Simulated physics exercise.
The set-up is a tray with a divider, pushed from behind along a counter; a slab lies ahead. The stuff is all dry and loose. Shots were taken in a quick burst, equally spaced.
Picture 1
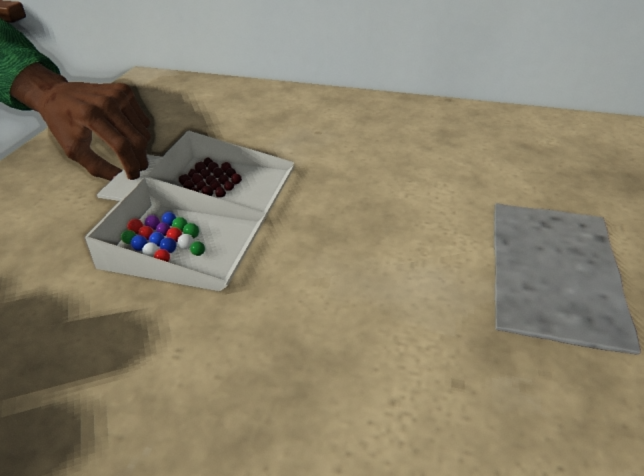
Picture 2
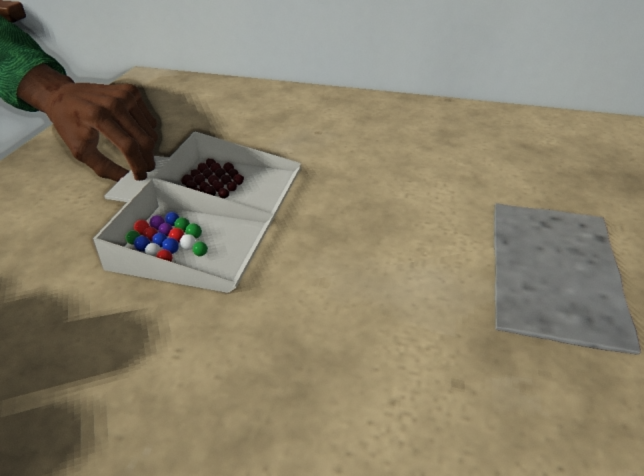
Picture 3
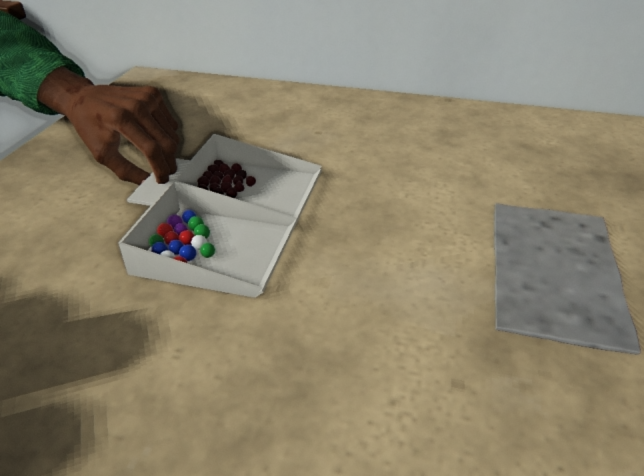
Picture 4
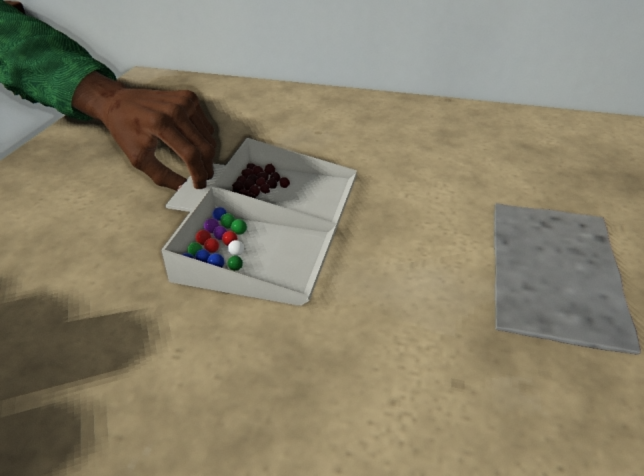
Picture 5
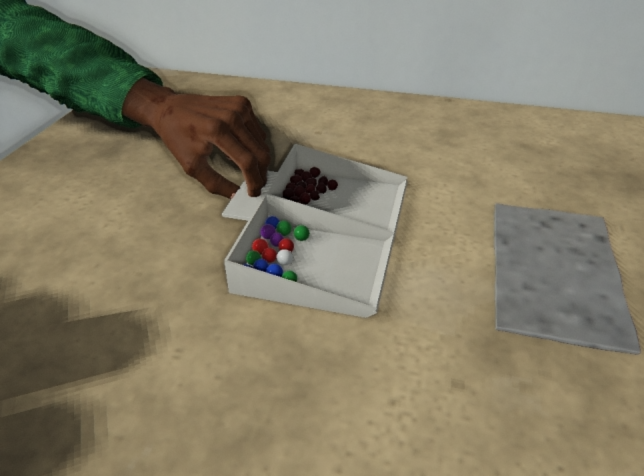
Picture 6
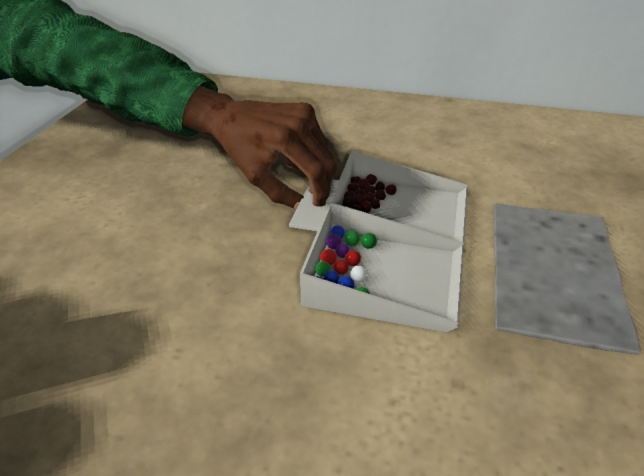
A hand pushes a divided white tray of colorful marbles and dark cherries rightward across a counter.
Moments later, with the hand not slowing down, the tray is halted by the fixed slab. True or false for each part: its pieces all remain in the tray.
Front lot - false; back lot - false.
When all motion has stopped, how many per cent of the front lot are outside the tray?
Share at rest: Near 60 per cent.
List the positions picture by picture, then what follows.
In the first frame, front rim at (265, 217), at rest; slab at (562, 299); front lot at (157, 239), a few glass marbles; back lot at (211, 180), a few dried cherries.
In the second frame, front rim at (273, 218), hardly any of the way covered; back lot at (213, 180).
In the third frame, front rim at (296, 221), a small part of the way covered; front lot at (187, 238).
In the fourth frame, front rim at (336, 227), about a third of the way covered; back lot at (250, 185).
In the fifth frame, front rim at (394, 236), about two thirds of the way covered; front lot at (269, 255).
In the sixth frame, front rim at (463, 246), most of the way covered; slab at (562, 299); front lot at (341, 267); back lot at (360, 194).
Then, 0.02 s past the last view, tray still sliding, front rim near (482, 249); front lot all inside; back lot all inside.
Then, 0.14 s past the last view, tray stopped at the slab; front lot about a third out of the tray; back lot about a third out of the tray.
Then, 0.35 s past the last view, tray stopped at the slab; front lot about half out of the tray; back lot about half out of the tray.
Finally, tray stopped at the slab; front lot about half out of the tray; back lot about half out of the tray.
